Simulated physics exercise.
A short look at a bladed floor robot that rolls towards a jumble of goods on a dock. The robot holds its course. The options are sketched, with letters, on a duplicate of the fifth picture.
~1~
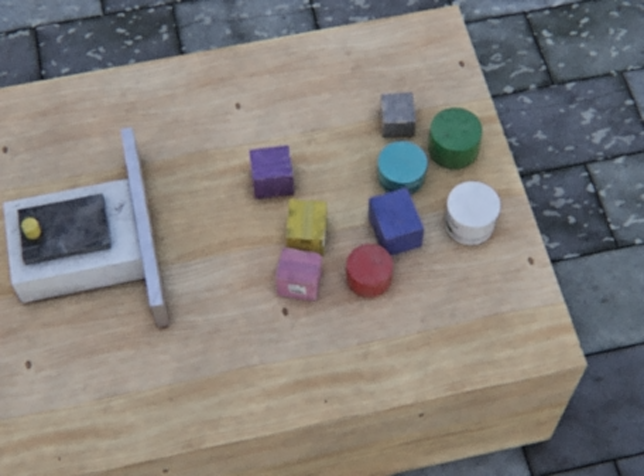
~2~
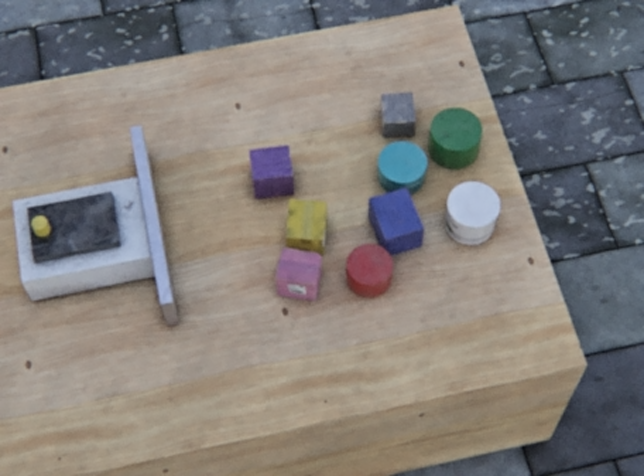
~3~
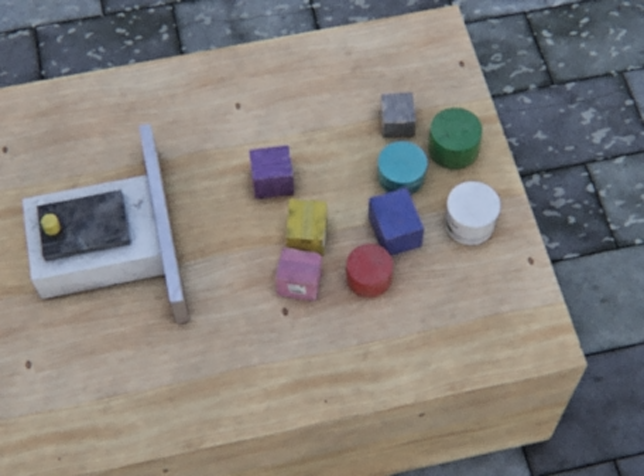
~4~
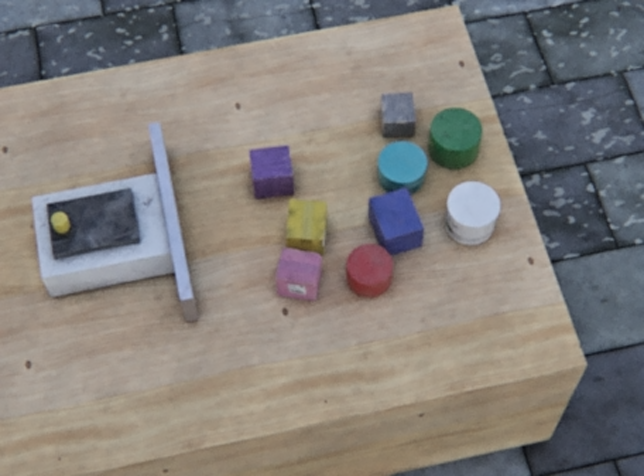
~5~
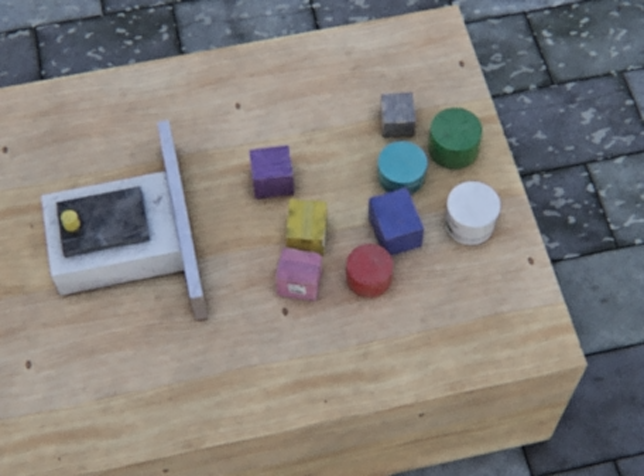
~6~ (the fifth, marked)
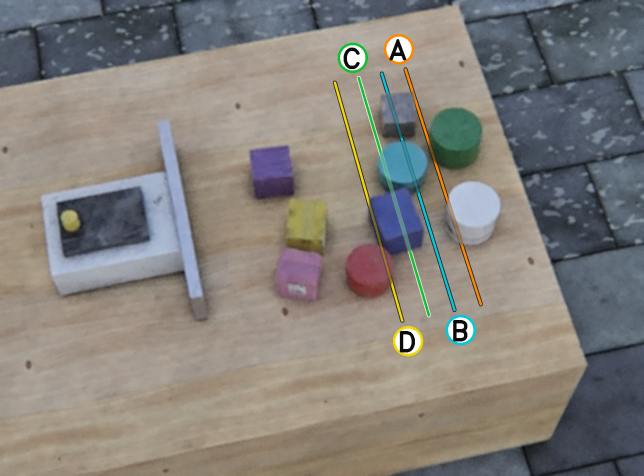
A bladed floor robot, white with a black top and a yellow knob, begins at the left of a wooden dock, its long grey blade facing right. It rolls slowly and steadily rightward, narrowing the gap to the purple crate, yellow box and pink parcel, while all the goods stay still.
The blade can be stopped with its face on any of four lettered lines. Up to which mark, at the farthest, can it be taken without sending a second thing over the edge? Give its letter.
Line A.
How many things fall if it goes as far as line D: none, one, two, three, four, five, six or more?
By then, none.
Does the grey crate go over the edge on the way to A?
No.
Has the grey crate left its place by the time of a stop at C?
No.
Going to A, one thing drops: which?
The white pail goes over.
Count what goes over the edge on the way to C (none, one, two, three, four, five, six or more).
In all, none.
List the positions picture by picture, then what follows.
The first picture shows yellow box (307, 227); pink parcel (299, 274); turquoise pail (402, 169).
The second picture shows robot (80, 225); grey crate (398, 115).
The third picture shows robot (90, 223); purple crate (272, 173).
The fourth picture shows robot (100, 221); white pail (472, 214).
The fifth picture shows robot (109, 219); yellow box (307, 227); pink parcel (299, 274); turquoise pail (402, 169).
On the marked copy, A at (441, 180); B at (416, 185); C at (392, 190); D at (367, 195).
Taking A. A third of the way, robot (206, 200); pink parcel (319, 264); purple crate (294, 167).
Two thirds of the way, robot (301, 182); white pail (489, 211); green canister (460, 137).
When it is over, robot (373, 168); white pail over the edge; green canister (490, 115); one fallen.
As for the rest, B is within the limit but short; C is within the limit but short; D is within the limit but short.
